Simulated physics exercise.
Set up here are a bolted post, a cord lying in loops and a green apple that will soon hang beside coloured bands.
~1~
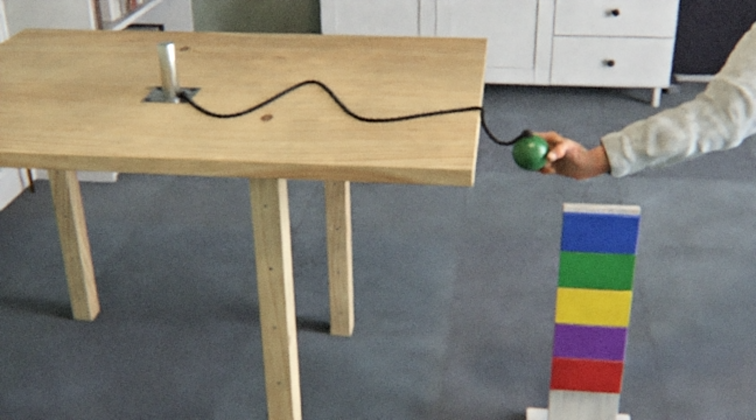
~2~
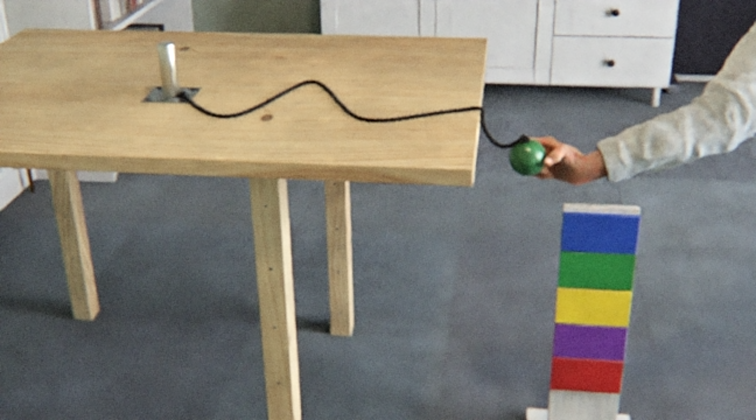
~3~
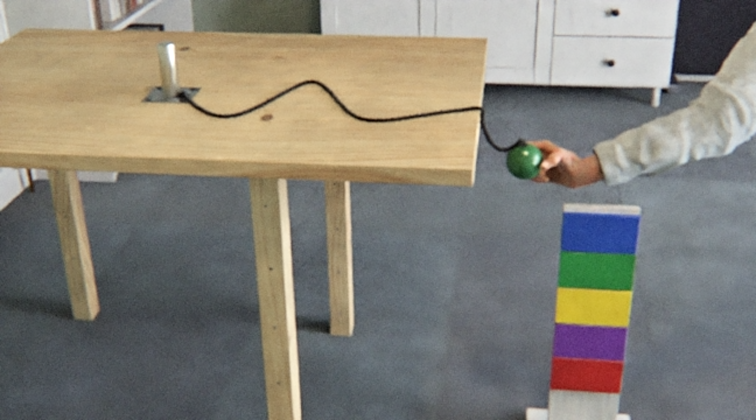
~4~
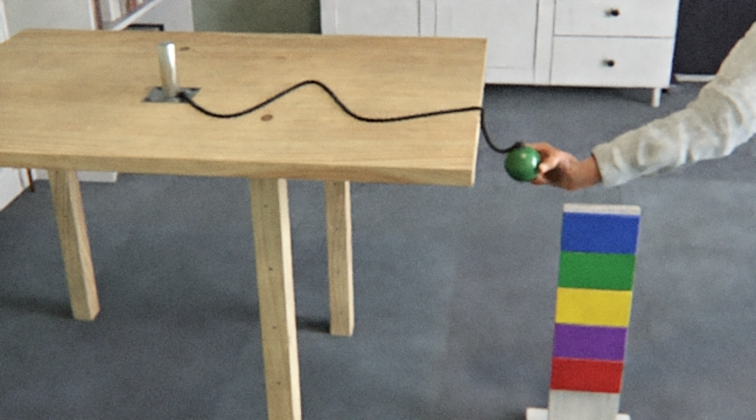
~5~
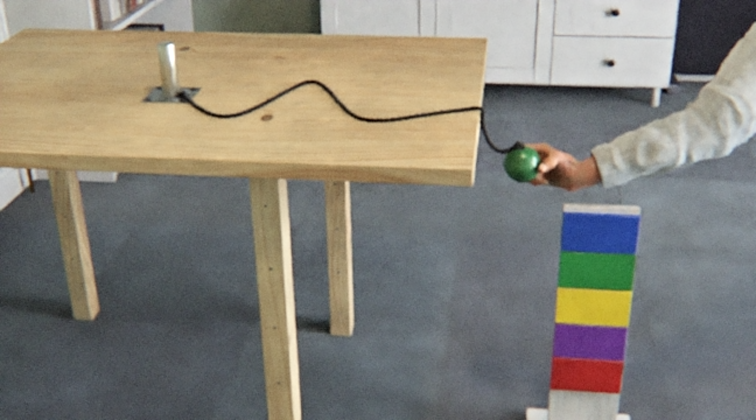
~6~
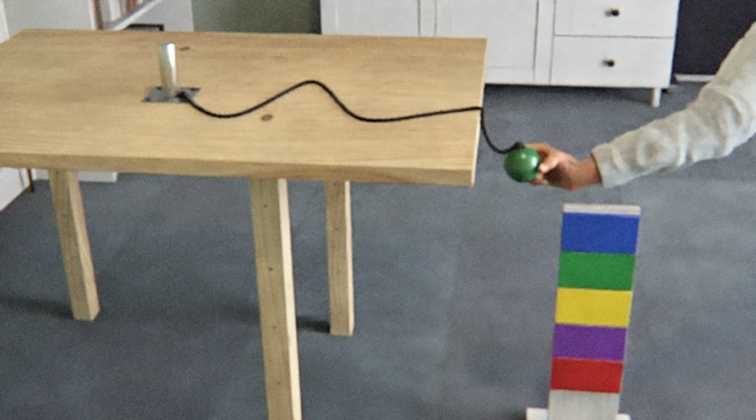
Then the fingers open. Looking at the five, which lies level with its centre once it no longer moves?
The purple one lies level with its centre.
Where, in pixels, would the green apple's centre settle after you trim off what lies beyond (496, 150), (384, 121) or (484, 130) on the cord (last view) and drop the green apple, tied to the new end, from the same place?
Try by try, the places come out as (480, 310), (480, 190) and (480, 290).
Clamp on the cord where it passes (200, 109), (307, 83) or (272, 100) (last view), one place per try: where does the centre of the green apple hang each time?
It would sit near (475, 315) the first time, (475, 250) the second and (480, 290) the third.
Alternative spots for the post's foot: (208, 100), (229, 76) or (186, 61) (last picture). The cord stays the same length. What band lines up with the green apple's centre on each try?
Red, red, yellow.
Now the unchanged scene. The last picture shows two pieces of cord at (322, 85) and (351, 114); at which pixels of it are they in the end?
They end up at (414, 103) and (480, 139).
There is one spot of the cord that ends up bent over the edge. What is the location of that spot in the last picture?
Location: About (342, 105).
A little later, apple near (472, 310); level with yellow.
Next, apple near (479, 338); level with purple.
When it is over, apple near (471, 336); level with purple. The purple one.
